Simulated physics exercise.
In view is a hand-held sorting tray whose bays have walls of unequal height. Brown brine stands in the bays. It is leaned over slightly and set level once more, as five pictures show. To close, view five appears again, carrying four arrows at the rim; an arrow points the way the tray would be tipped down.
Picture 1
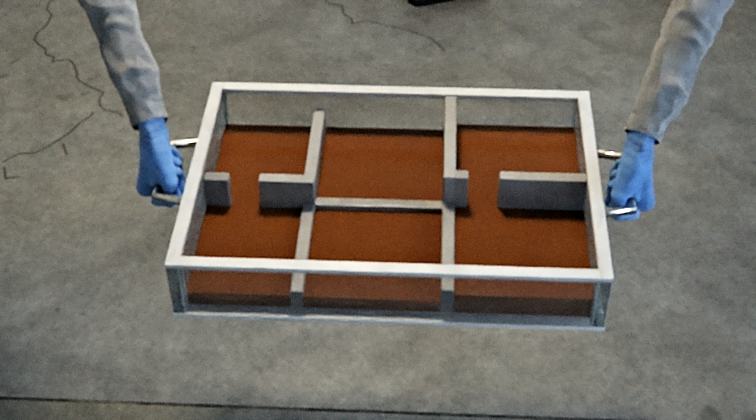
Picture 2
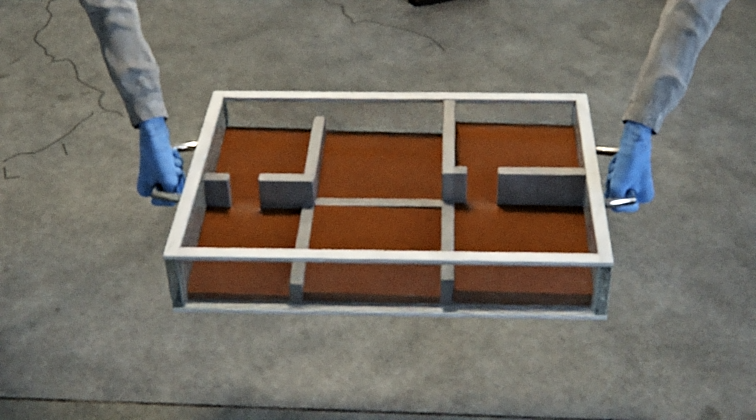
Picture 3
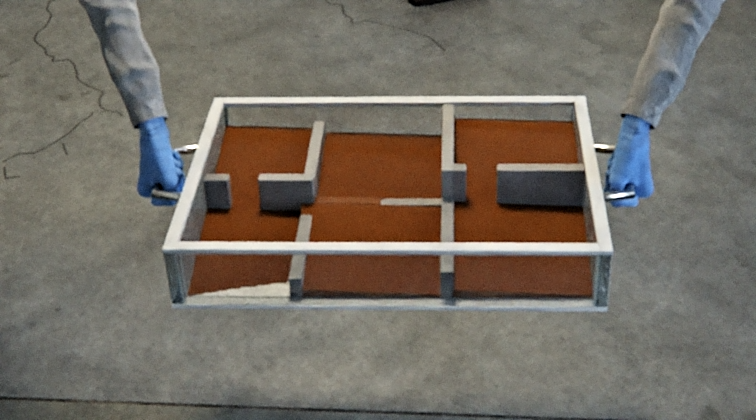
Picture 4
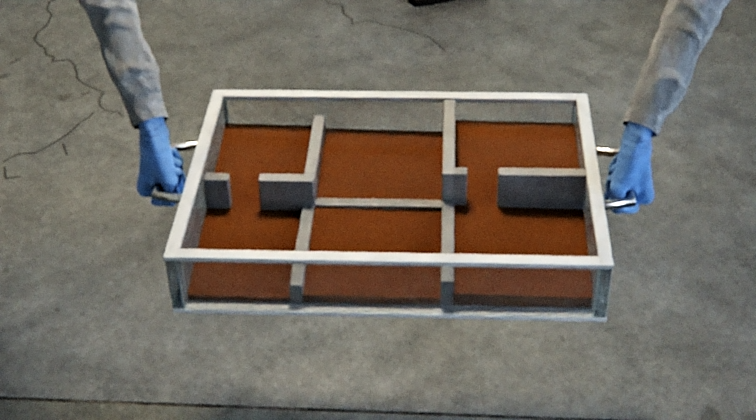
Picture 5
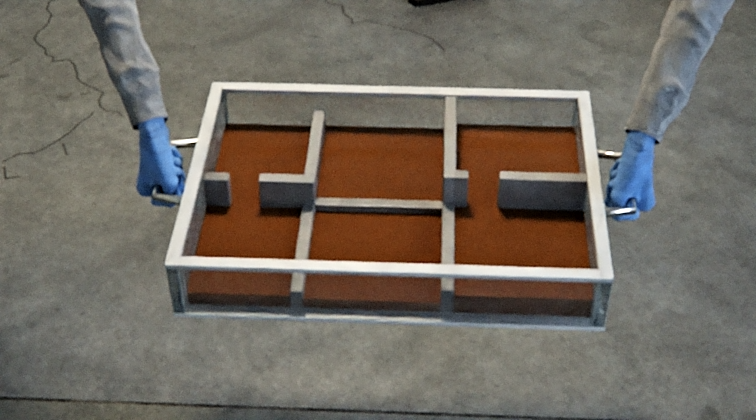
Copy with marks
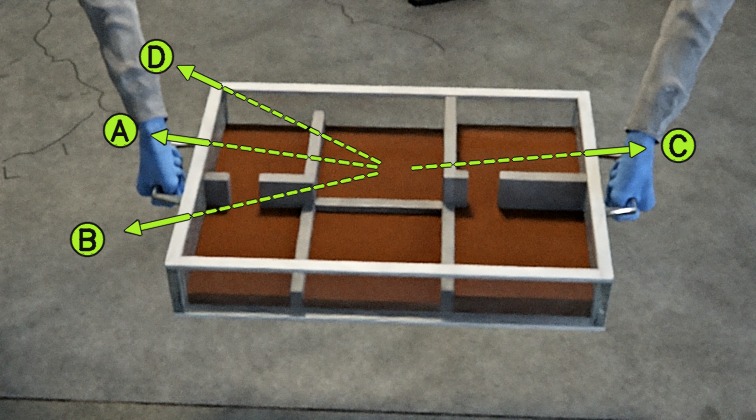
At first, two blue-gloved hands hold a walled tray of brown liquid level above a grey floor. The hands tip it slightly down toward the back, then a little further, and liquid runs over two inner walls, baring a pale patch at front left. They then ease the tray back to level.
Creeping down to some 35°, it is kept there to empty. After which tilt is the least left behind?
Direction B does it best.
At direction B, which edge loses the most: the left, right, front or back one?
Over the left one.
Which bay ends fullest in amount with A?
That is the back left bay.
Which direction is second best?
That is direction D.
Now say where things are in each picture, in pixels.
In the first picture, the tray is level; deepest in the front right bay, at (518, 249), shallowest in the front middle.
In the second picture, tipped about 5° down to the back; no wall is crossed.
In the third picture, tipped about 8° down to the back; liquid runs over two walls.
In the fourth picture, tipped about 4° down to the back; no wall is crossed.
In the fifth picture, the tray is level; deepest in the back right bay, at (514, 163), shallowest in the front middle.
In lime, A ends at (156, 135); B ends at (130, 229); C ends at (639, 148); D ends at (182, 68).
If A is chosen, about 49 % stays in the tray, the largest part in the back left bay.
If B is chosen, about 20 % stays in the tray, the largest part in the front left bay.
If C is chosen, about 56 % stays in the tray, the largest part in the front right bay.
If D is chosen, about 30 % stays in the tray, the largest part in the back left bay.
